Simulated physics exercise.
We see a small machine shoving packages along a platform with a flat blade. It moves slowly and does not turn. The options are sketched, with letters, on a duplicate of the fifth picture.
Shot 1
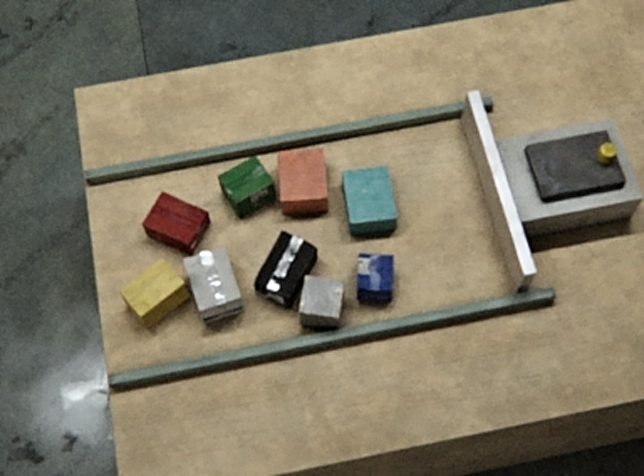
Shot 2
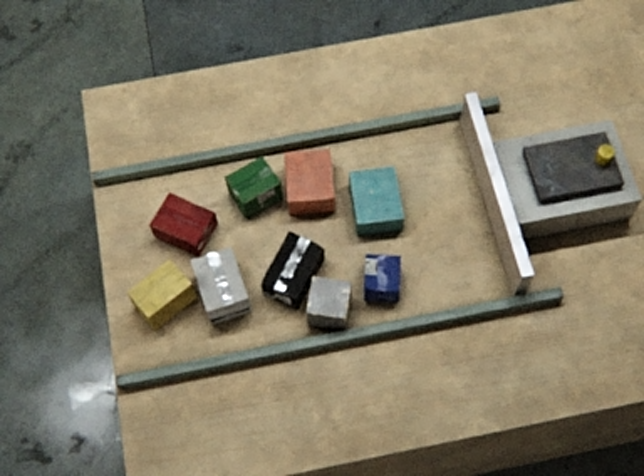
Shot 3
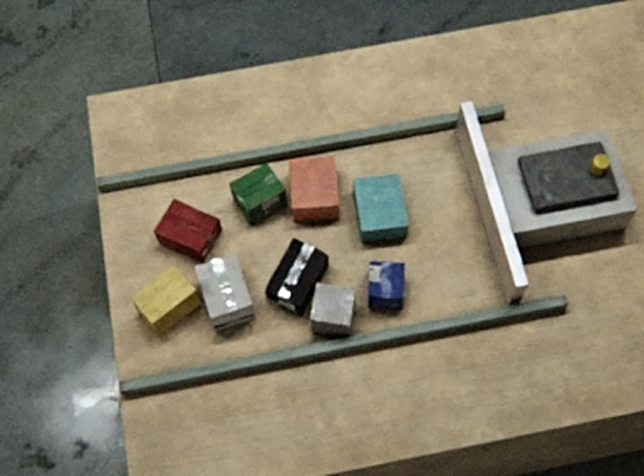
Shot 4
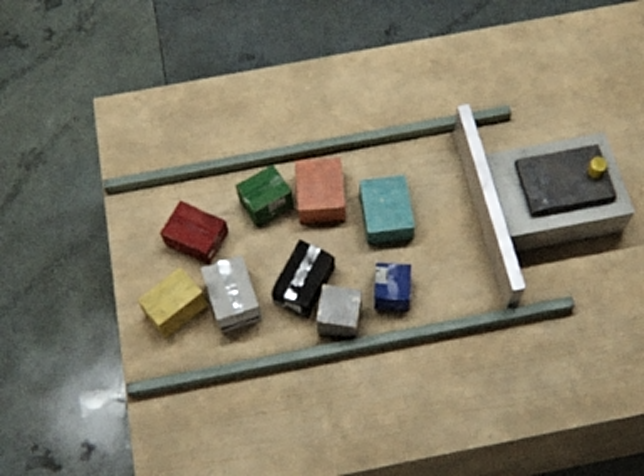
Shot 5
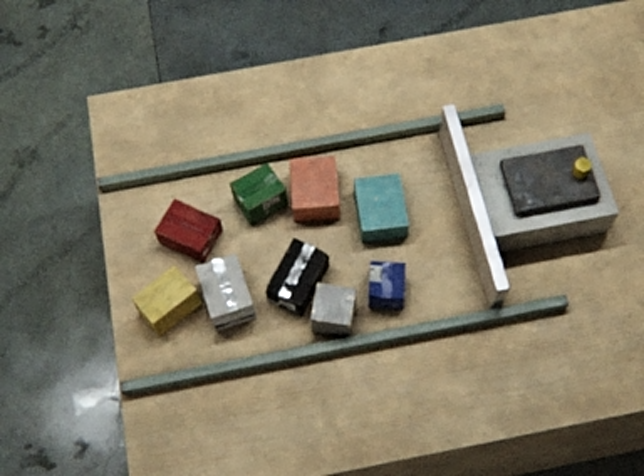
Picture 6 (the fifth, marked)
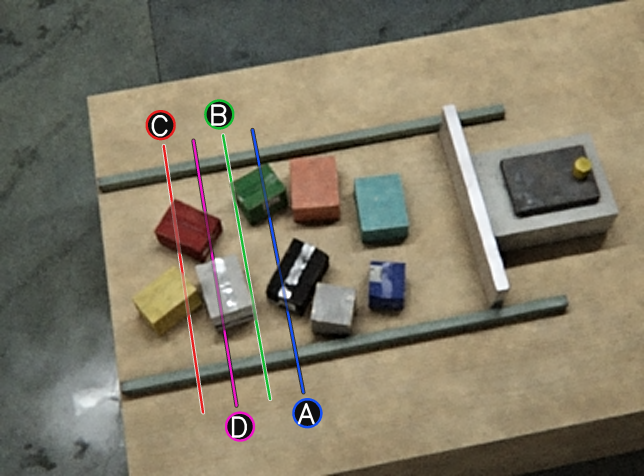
On a tan platform above a dark floor, nine small boxes of various colours lie between two greenish rails, with a grey machine and its long flat blade to their right. The machine slides slowly left without turning, narrowing the gap a little, while the boxes stay still and untouched.
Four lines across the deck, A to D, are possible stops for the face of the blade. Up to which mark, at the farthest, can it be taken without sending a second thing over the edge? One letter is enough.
Up to line B.
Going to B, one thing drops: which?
It is the yellow crate.
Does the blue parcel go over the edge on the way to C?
No.
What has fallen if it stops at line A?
The yellow crate.
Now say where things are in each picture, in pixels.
Orange crate (303, 181); turquoise crate (369, 200); green box (247, 187), in the first picture.
Robot (567, 167); yellow crate (162, 295), in the second picture.
Robot (562, 177); black parcel (297, 277), in the third picture.
Robot (559, 180); blue parcel (393, 287), in the fourth picture.
Robot (543, 180); orange crate (314, 189); turquoise crate (381, 208); green box (259, 194), in the fifth picture.
On the marked copy, A at (276, 253); B at (245, 259); C at (182, 271); D at (214, 265).
Following B. Soon after the start, robot (461, 196); green box (254, 194); blue parcel (381, 289).
Later, robot (378, 211); yellow crate (134, 307); red box (167, 236).
In the end, robot (317, 223); yellow crate over the edge; red box (112, 251); one fallen.
As for the rest, A is within the limit but short; C drops four; D drops four.
